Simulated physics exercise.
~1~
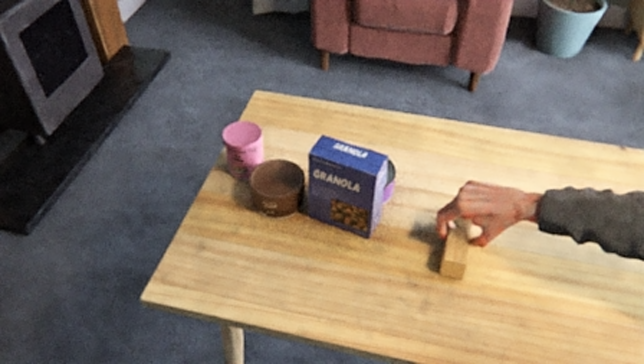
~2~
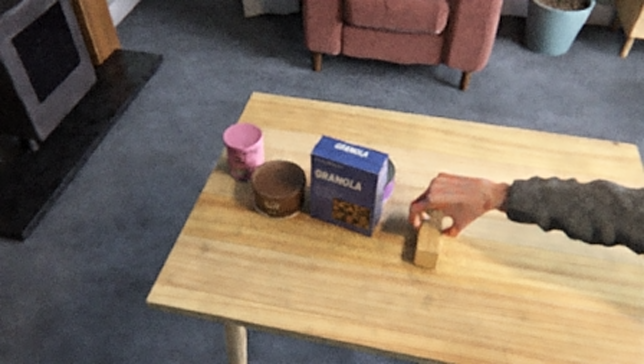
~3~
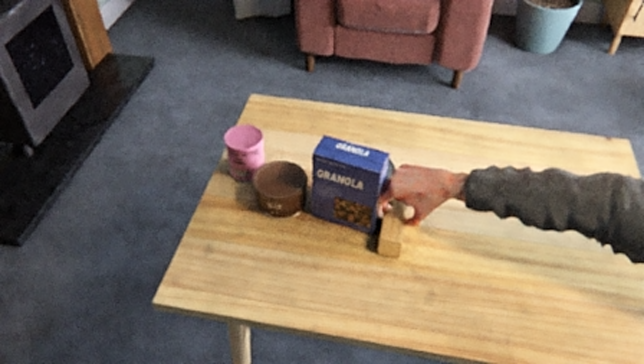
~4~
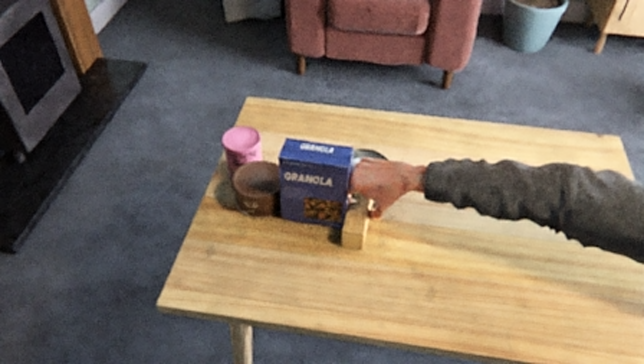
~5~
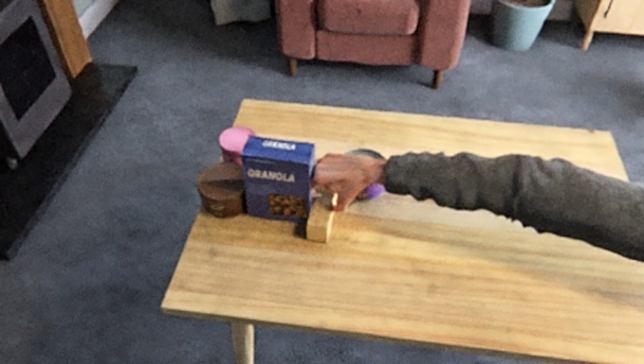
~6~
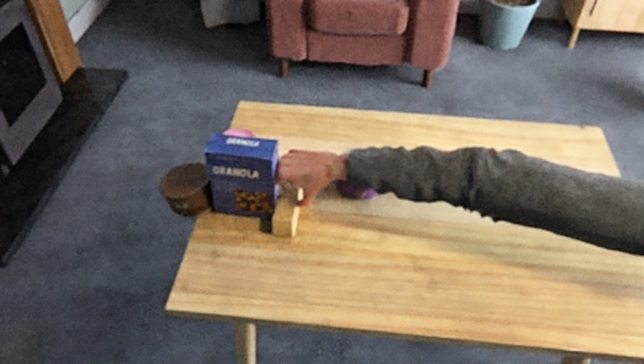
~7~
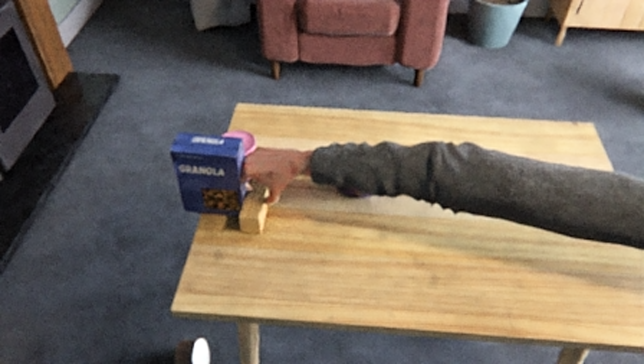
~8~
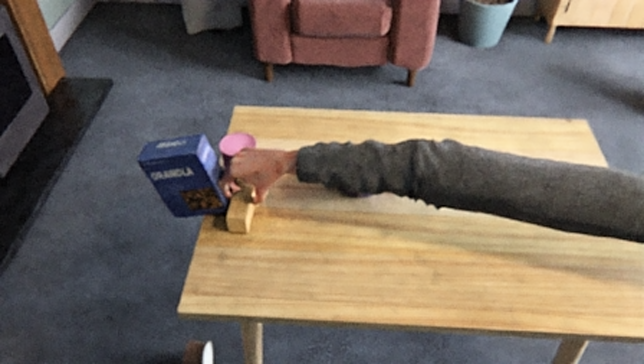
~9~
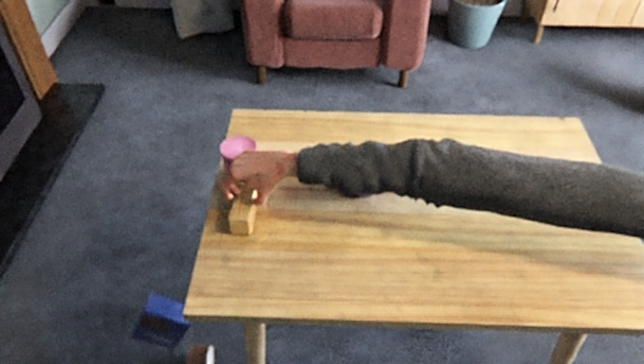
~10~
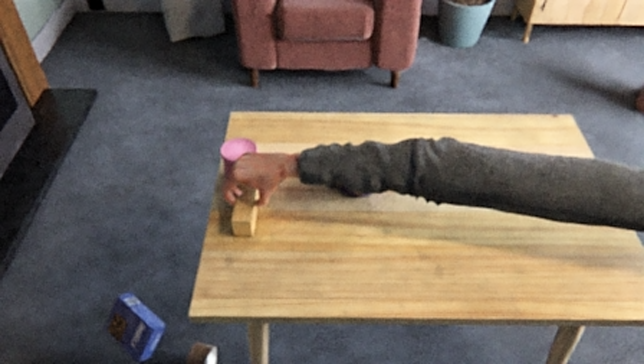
A hand slides a wooden block left, pushing a brown tub and blue packet off the table.
